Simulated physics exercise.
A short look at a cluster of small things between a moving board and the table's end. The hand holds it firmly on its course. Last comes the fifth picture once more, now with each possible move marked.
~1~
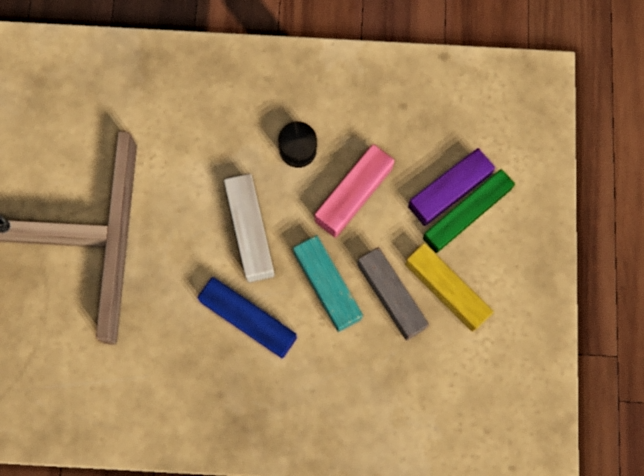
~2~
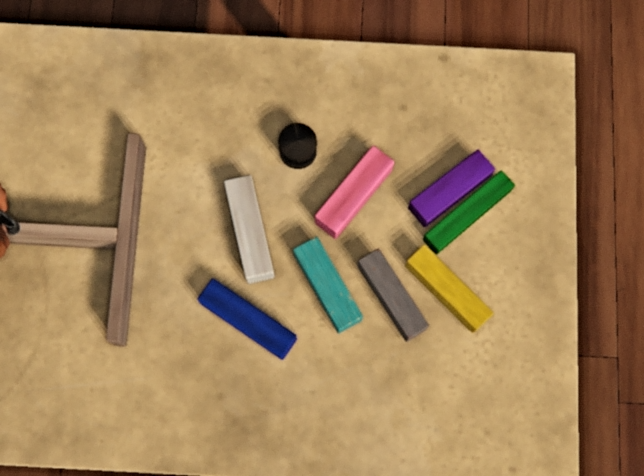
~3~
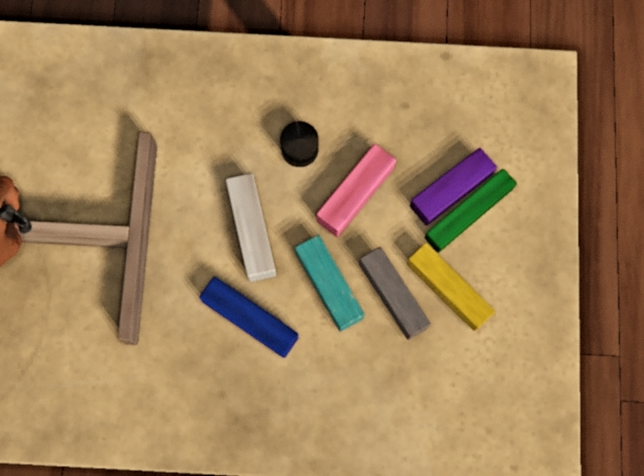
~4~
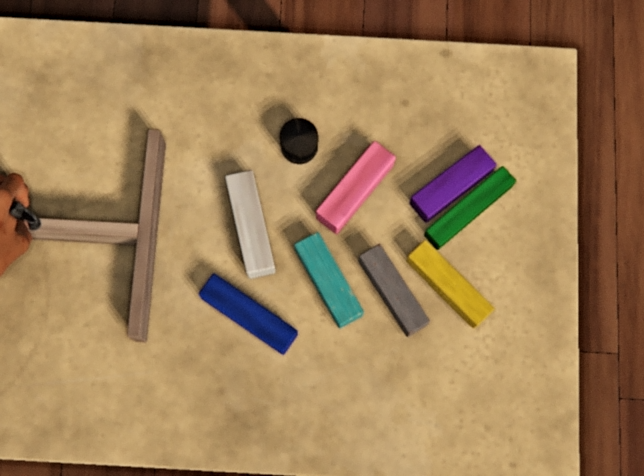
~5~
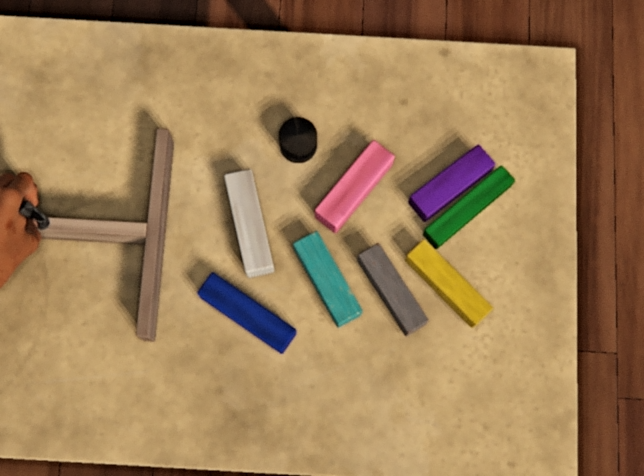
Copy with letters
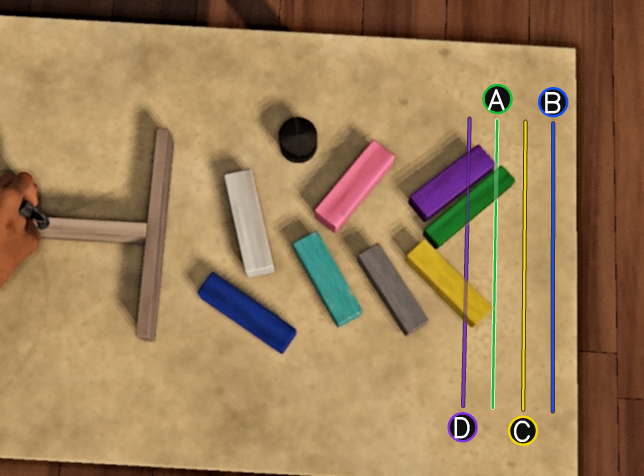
On a tabletop with a mottled tan surface, a hand comes into view at the left, moving a T-shaped wooden board slowly rightward, while the colored sticks and a small black cylinder stay in place without being touched.
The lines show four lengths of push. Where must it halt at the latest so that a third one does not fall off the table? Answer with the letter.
At A, and not beyond.
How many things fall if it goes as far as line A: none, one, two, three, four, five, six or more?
By then, two.
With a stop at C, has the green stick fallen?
Yes.
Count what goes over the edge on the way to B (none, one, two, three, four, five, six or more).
Six or more.
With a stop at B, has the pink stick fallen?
By then, yes.
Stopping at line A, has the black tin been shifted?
Yes.
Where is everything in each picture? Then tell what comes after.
The first frame shows pink stick (354, 191); blue stick (247, 318); purple stick (451, 187).
The second frame shows board (123, 234); black tin (298, 146).
The third frame shows board (135, 233); turquoise bar (329, 283).
The fourth frame shows board (144, 230); yellow bar (450, 284).
The fifth frame shows board (152, 230); pink stick (354, 187); blue stick (247, 314); purple stick (452, 184).
On the copy, A at (495, 259); B at (553, 262); C at (524, 261); D at (466, 257).
On A. First, board (276, 237); black tin (308, 140); blue stick (311, 334).
Then, board (400, 244); yellow bar (533, 293); green stick (503, 206).
Finally, board (497, 249); green stick over the edge; yellow bar over the edge; two fallen.
By contrast, B drops six; C drops four; D is within the limit but short.
